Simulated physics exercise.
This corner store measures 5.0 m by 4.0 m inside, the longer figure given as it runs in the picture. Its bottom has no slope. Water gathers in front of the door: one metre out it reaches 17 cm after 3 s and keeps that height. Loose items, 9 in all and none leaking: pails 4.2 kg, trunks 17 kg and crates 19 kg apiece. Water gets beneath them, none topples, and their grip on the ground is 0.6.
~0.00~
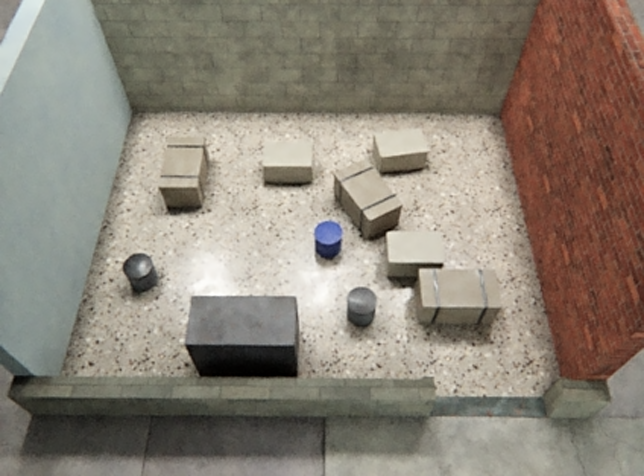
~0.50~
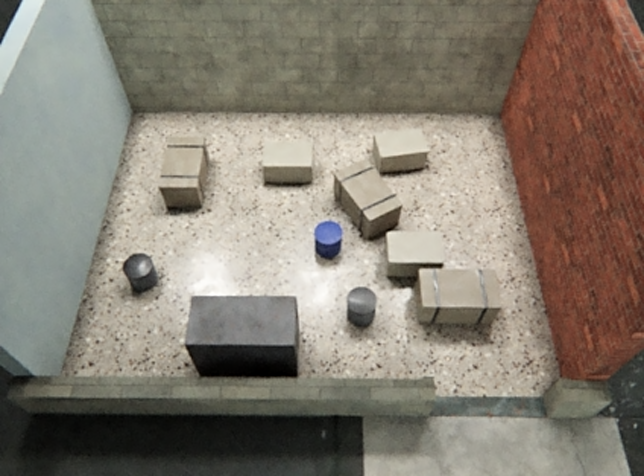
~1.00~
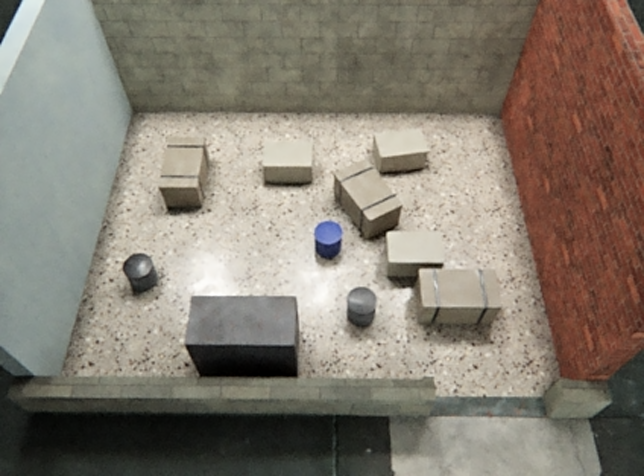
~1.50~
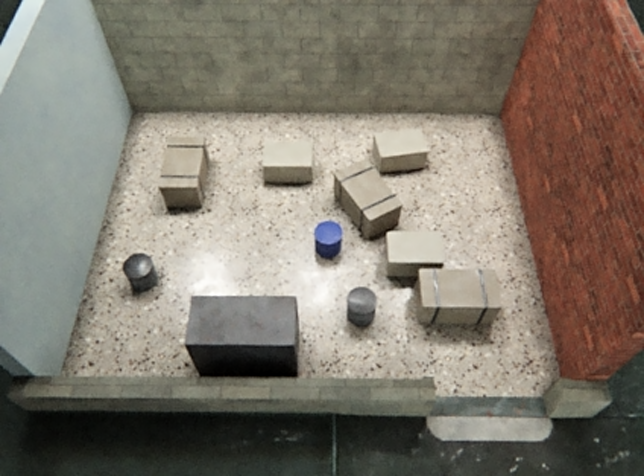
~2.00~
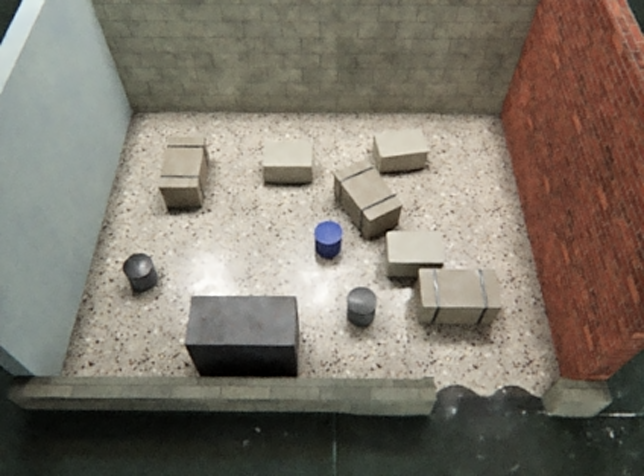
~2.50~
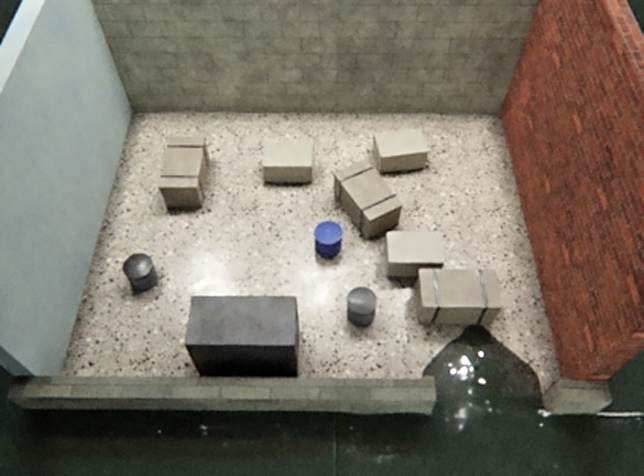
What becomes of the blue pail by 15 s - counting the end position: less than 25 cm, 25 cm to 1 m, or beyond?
The blue pail ends far away.
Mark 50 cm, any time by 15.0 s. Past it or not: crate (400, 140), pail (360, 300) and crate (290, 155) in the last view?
In that order: Over, less, short of it.
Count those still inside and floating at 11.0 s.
At that moment 2.
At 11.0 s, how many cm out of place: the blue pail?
About 60 cm.
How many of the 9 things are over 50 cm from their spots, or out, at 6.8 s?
By then 1.
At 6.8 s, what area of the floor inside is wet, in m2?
Some 13 m2.
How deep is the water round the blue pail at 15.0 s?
Roughly 8 cm.
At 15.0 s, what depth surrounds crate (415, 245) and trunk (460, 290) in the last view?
About 8 and 7 cm.
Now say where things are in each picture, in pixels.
The first picture shows the blue pail at (328, 232) rests on the ground; 0.0 m2 under water; 0 of 9 have shifted.
The second picture shows the blue pail at (328, 232) rests on the ground; 0.0 m2 under water; 0 of 9 have shifted.
The third picture shows the blue pail at (328, 232) rests on the ground; water covers 0.0 m2; 0 of 9 have shifted.
The fourth picture shows the blue pail at (328, 232), on the bottom; water covers 0.0 m2; 0 of 9 have shifted.
The fifth picture shows the blue pail at (328, 232), on the bottom; 0.0 m2 under water; 0 of 9 have shifted.
The sixth picture shows the blue pail at (328, 232) rests on the ground; 0.6 m2 under water; 0 of 9 have shifted.
After 3.5 s the blue pail is near (328, 232), 0.0 m from its start, aground; 0 afloat.
After 6.8 s the blue pail is near (321, 223), 0.2 m from its start, aground; 0 afloat.
After 11.0 s the blue pail is near (293, 204), 0.6 m from its start, aground; 2 afloat.
After 15.0 s the blue pail is near (191, 239), 1.5 m from its start, afloat; 7 afloat.
